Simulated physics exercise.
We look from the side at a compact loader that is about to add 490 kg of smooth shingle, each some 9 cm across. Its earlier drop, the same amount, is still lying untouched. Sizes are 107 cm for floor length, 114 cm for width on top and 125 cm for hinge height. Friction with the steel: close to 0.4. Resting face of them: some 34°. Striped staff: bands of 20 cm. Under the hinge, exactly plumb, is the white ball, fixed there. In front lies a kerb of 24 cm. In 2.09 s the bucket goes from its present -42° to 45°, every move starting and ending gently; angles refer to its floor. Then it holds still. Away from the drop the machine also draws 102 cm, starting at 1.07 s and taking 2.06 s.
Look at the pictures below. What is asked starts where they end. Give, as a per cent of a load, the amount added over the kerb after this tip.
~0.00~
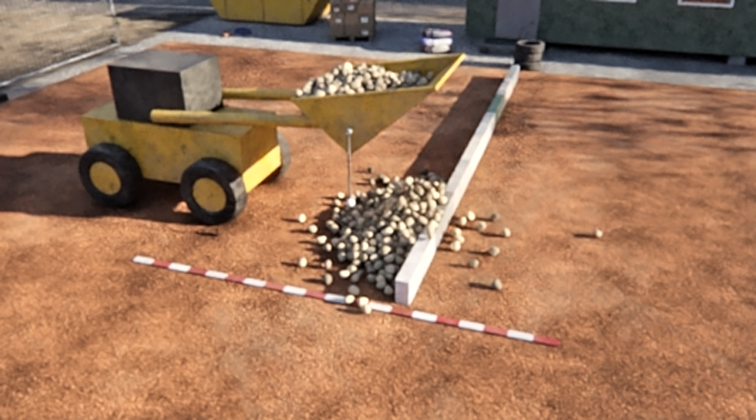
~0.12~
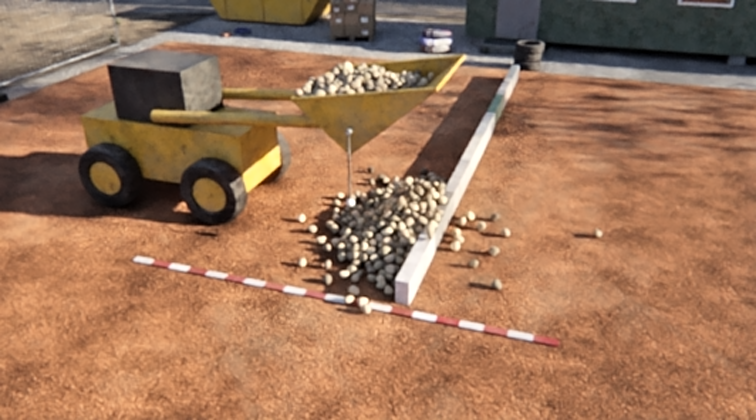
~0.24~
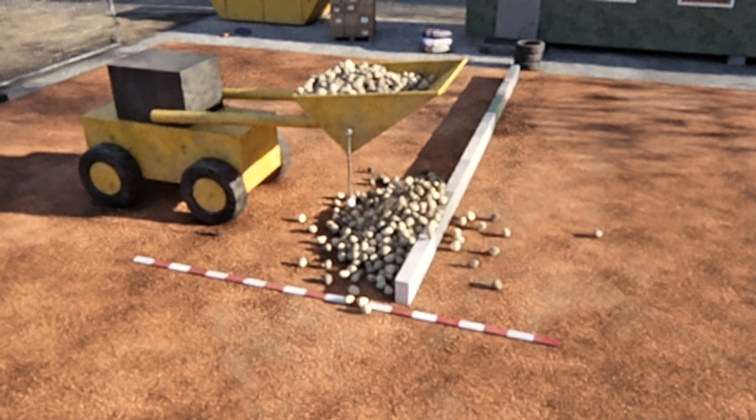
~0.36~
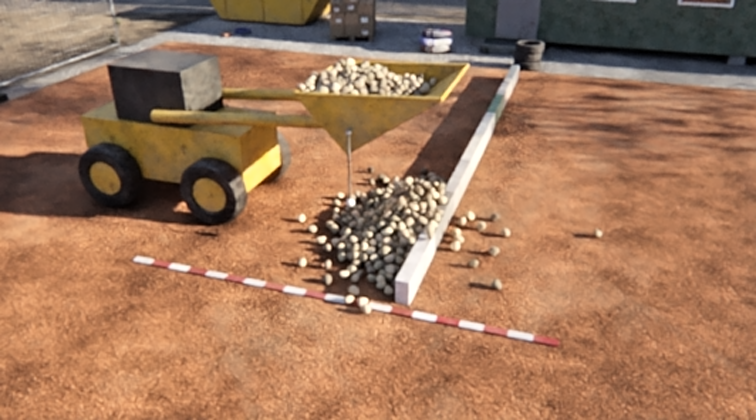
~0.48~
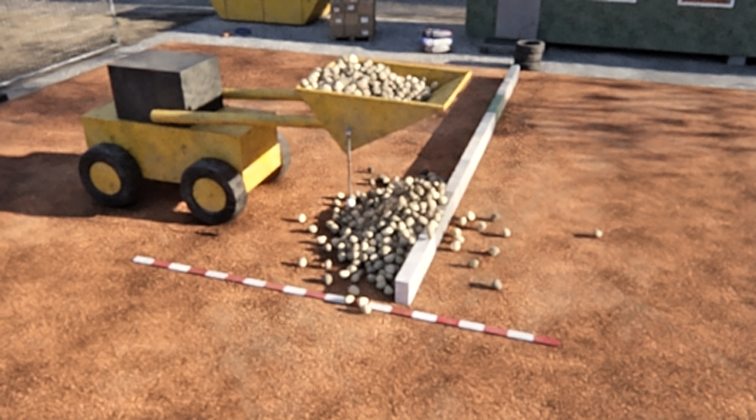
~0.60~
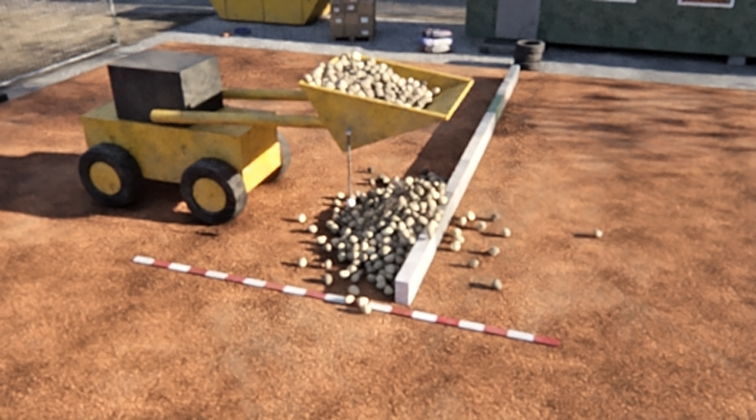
Close to 34 parts in a hundred.
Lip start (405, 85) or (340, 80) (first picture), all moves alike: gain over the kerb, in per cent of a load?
Close to 10 per cent, followed by close to 0 per cent.
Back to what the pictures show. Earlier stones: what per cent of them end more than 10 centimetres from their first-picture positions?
Near 15 per cent, I reckon.
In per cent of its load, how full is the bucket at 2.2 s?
About 5 per cent.
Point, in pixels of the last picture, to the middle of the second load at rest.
They settle centred around (415, 218).
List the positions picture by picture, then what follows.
In the first frame, lip at (437, 88), floor tilted -42°, highest stones at (369, 74). The earlier load is highest near (418, 201), 31 cm above ground level, 98 % on this side of the kerb, 2 % over the kerb.
In the second frame, lip at (438, 89), floor tilted -41°, highest stones at (365, 73); the stones move at 0.1 m/s on average.
In the third frame, the bucket is at -39°, its lip at (439, 93); the top of the load is at (367, 73); the stones move at 0.1 m/s on average.
In the fourth frame, lip at (442, 100), floor tilted -35°, highest stones at (365, 72); the stones move at 0.2 m/s on average.
In the fifth frame, lip at (445, 108), floor tilted -30°, highest stones at (353, 65); the stones move at 0.2 m/s on average.
In the sixth frame, lip at (447, 118), floor tilted -25°, highest stones at (349, 63); the stones move at 0.2 m/s on average.
After 1.6 s the floor is at 32°; in per cent of one load, 85 in the bucket, 110 on this side of the kerb, 6 over the kerb; the foremost stones are at (501, 239).
After 2.2 s the floor is at 45°; in per cent of one load, 4 in the bucket, 164 on this side of the kerb, 32 over the kerb; the foremost stones are at (548, 257).
After 3.6 s the floor is at 45°; in per cent of one load, 0 in the bucket, 164 on this side of the kerb, 36 over the kerb; the foremost stones are at (595, 252).
After 6.3 s the floor is at 45°; in per cent of one load, 0 in the bucket, 164 on this side of the kerb, 36 over the kerb; the foremost stones are at (595, 252). Net gain over the kerb, 34.
